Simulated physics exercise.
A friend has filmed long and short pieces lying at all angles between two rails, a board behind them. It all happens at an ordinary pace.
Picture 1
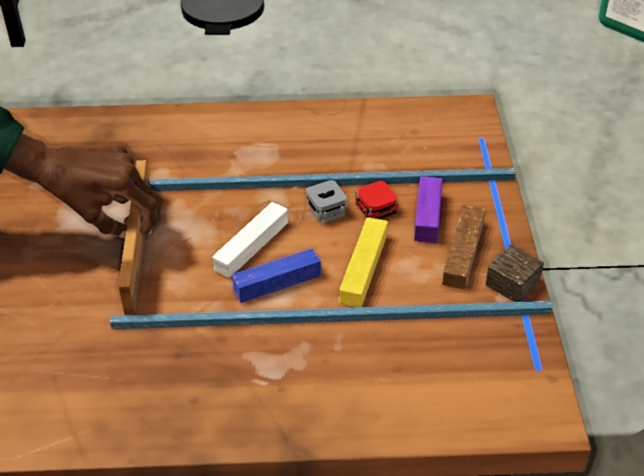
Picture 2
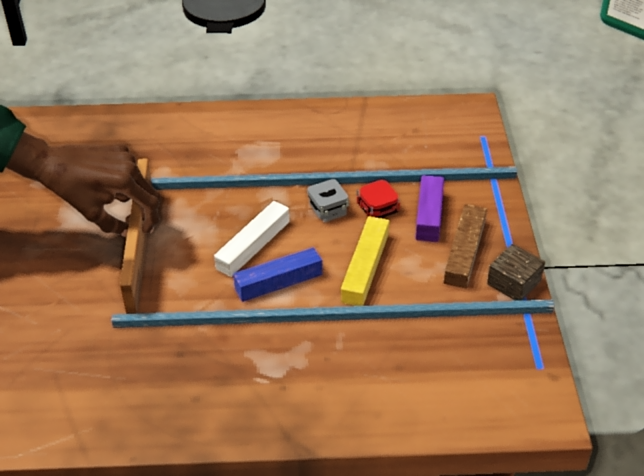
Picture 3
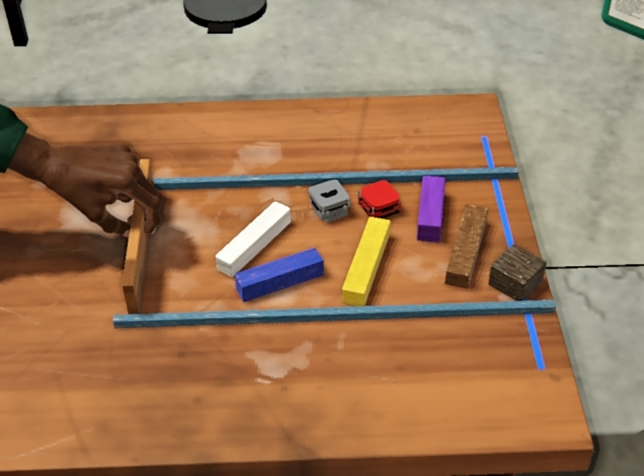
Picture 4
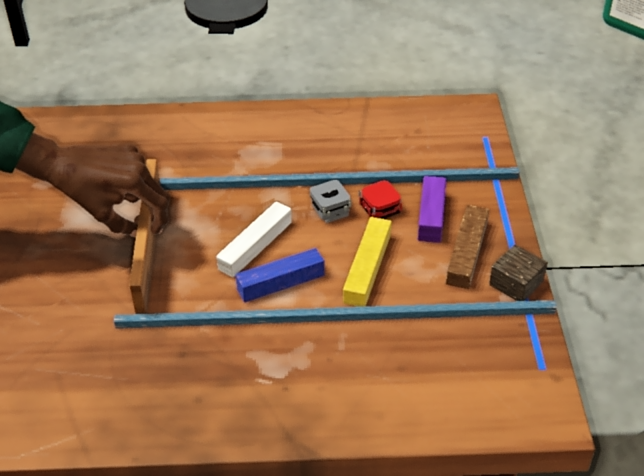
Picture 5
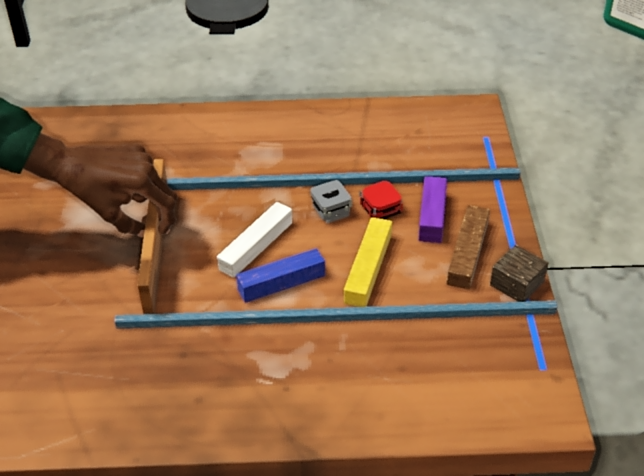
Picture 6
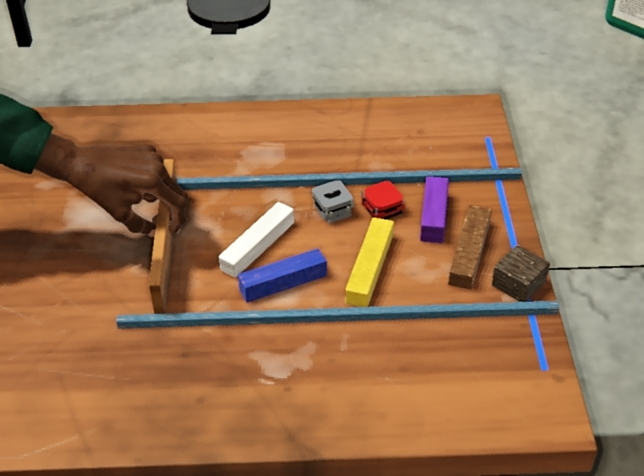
In the video, a hand holds a wooden board upright between two blue rails on a wooden surface and slides it a short way right, while the scattered coloured sticks, bars and small blocks ahead of it stay in place.
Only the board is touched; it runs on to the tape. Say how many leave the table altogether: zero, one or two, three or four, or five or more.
In the end the number that fall off is five or more.
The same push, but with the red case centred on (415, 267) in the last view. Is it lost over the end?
From there it falls.
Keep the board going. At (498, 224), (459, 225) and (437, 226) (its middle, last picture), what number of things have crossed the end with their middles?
The counts: 5, 3 and 1.
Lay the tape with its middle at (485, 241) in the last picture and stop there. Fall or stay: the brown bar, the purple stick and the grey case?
The brown bar comes down; the purple stick falls; the grey case remains up.
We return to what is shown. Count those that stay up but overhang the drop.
1 of them.
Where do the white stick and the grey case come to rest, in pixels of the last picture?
First (522, 229), then (529, 186).
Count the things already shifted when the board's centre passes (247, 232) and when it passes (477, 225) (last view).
The counts are 2 and 8.
Soon after, none off yet; black block at rest near (521, 274); brown bar at rest near (471, 246); purple stick at rest near (435, 209).
Then, none off yet; black block moving near (529, 275); brown bar moved a little near (503, 248); purple stick moved about its own width near (493, 211).
At rest, the number that fall off is five or more; fallen, blue bar, yellow bar, red case, purple stick, brown bar and black block.
